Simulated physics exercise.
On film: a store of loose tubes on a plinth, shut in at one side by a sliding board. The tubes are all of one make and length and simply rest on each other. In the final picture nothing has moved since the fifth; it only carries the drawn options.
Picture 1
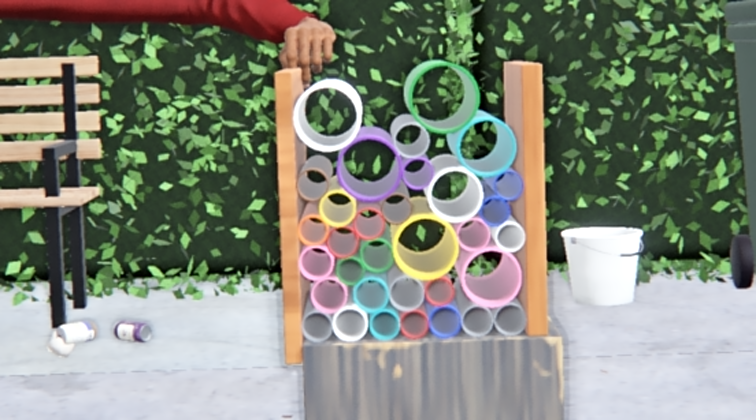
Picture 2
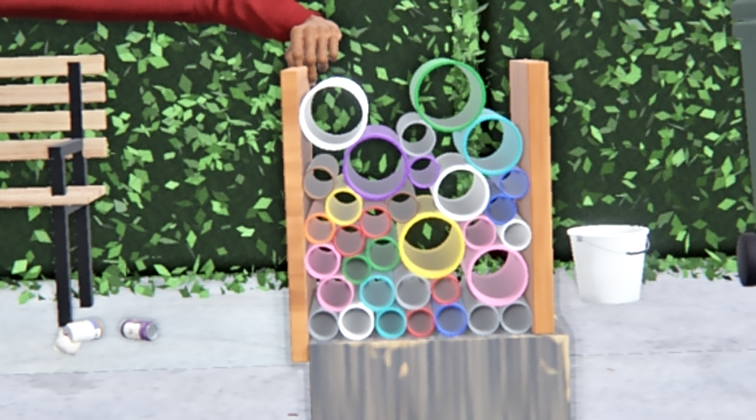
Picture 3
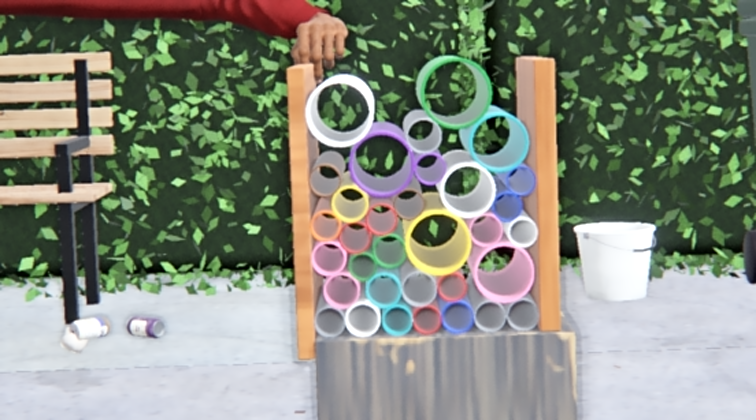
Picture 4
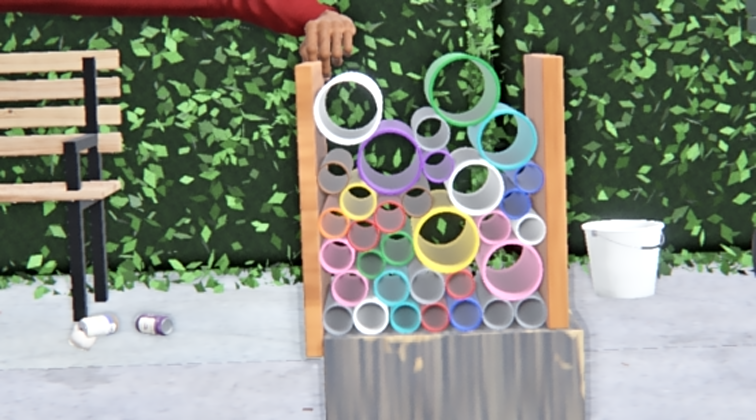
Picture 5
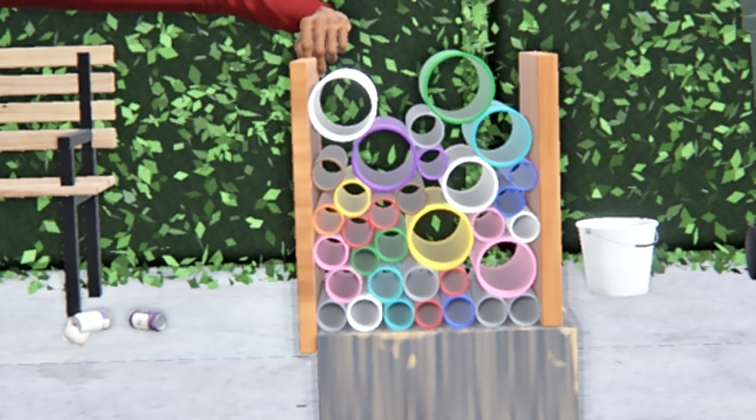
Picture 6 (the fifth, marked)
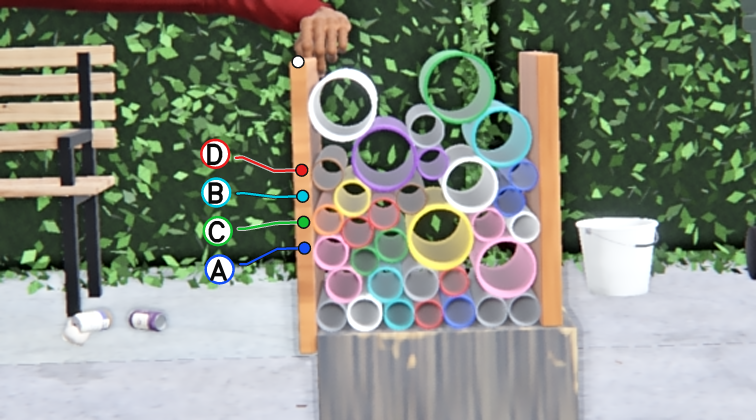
The video shows colourful tubes of different widths stacked between two wooden boards on a plinth, with a hand resting atop the left board; the view drifts slightly, but the stack, the hand and the nearby bucket stay still.
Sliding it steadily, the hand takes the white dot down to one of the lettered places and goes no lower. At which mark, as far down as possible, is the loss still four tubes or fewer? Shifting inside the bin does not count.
Slide it to C.
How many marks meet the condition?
Three of the four.
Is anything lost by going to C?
At C: Yes.
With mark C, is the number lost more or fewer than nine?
Fewer than nine.
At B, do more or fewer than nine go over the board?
It loses fewer than nine.
On the marked copy, A at (305, 248); B at (303, 196); C at (304, 222); D at (302, 170); the white dot at (298, 62).
Following C. Soon after the start, top of the board (309, 132).
Later, top of the board (312, 210).
In the end, top of the board (312, 221), two out over the board.
As for the rest, A more than four out over the board; B one out over the board; D one out over the board.
